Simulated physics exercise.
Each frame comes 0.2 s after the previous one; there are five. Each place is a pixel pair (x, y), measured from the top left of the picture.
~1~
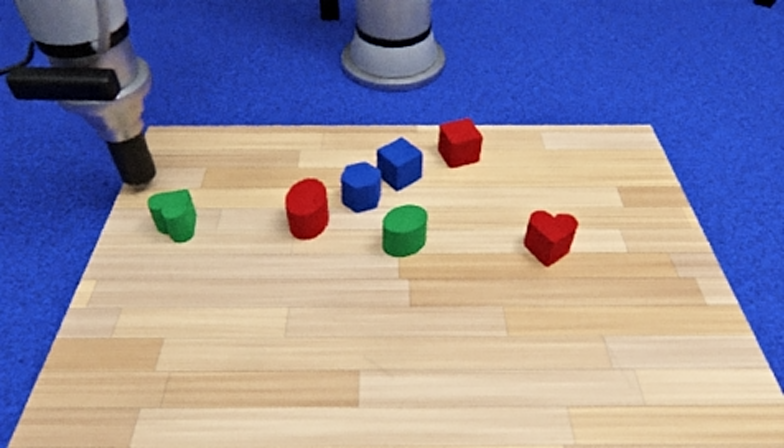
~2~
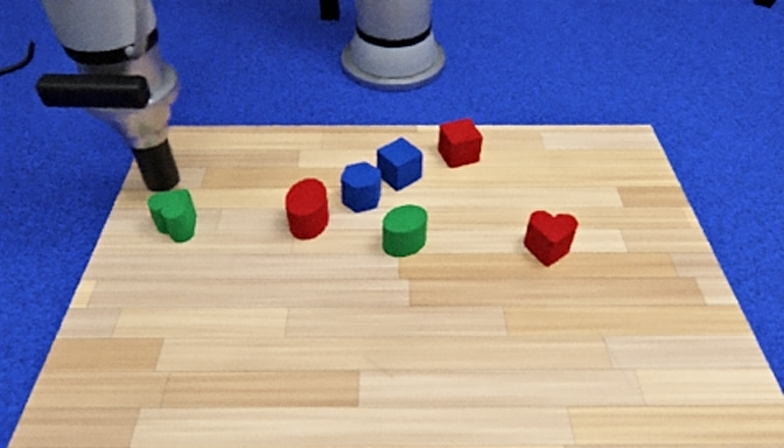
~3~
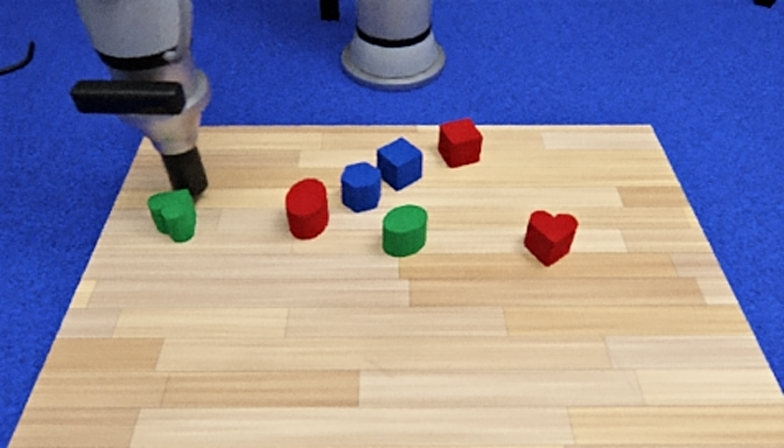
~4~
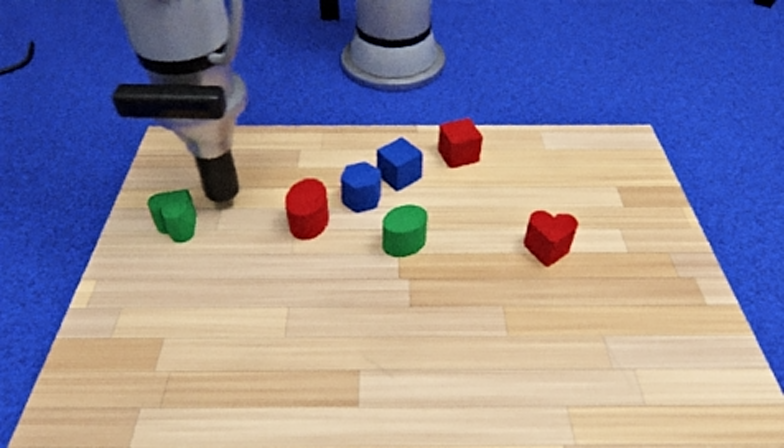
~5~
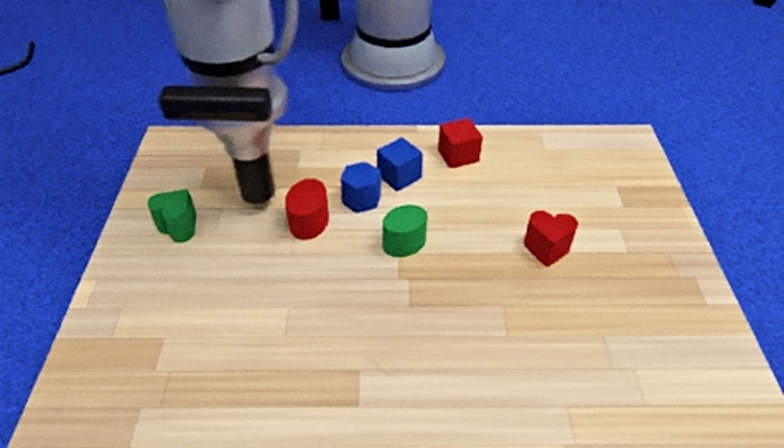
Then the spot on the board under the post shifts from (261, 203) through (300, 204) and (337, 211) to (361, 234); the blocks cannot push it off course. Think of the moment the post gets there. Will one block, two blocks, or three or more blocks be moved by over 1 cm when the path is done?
My answer is two.
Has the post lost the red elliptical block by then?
Answer: No.
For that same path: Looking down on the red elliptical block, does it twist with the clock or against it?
My answer: Clockwise.
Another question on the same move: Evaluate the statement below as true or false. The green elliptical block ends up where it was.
True - the claim holds.
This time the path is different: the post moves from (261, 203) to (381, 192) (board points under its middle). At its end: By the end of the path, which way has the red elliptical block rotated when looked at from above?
Viewed from overhead, the red elliptical block winds up turned clockwise.
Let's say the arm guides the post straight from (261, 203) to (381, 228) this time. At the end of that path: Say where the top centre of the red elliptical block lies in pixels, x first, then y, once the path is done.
Top centre: (373, 232).
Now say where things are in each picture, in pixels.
Tip of the post at (139, 175), middles of tops, red elliptical block at (306, 196), blue hexagonal block at (361, 174), green elliptical block at (405, 218), in the first picture.
Post at (163, 181), nothing pushed, in the second picture.
Post at (191, 187), nothing pushed, in the third picture.
Post at (223, 191), nothing pushed, in the fourth picture.
Post at (258, 192), red elliptical block at (306, 196), blue hexagonal block at (361, 174), green elliptical block at (405, 218), in the fifth picture.
What follows on the original path. One third of the way, post at (299, 193); red elliptical block at (318, 200), turned 25° clockwise.
Two thirds of the way, post at (337, 200); red elliptical block at (338, 213), turned 80° clockwise; blue hexagonal block at (371, 174), turned 20° anticlockwise.
At the end, post at (360, 223); red elliptical block at (348, 238), turned 120° clockwise; blue hexagonal block at (376, 176), turned 40° anticlockwise; green elliptical block unmoved.
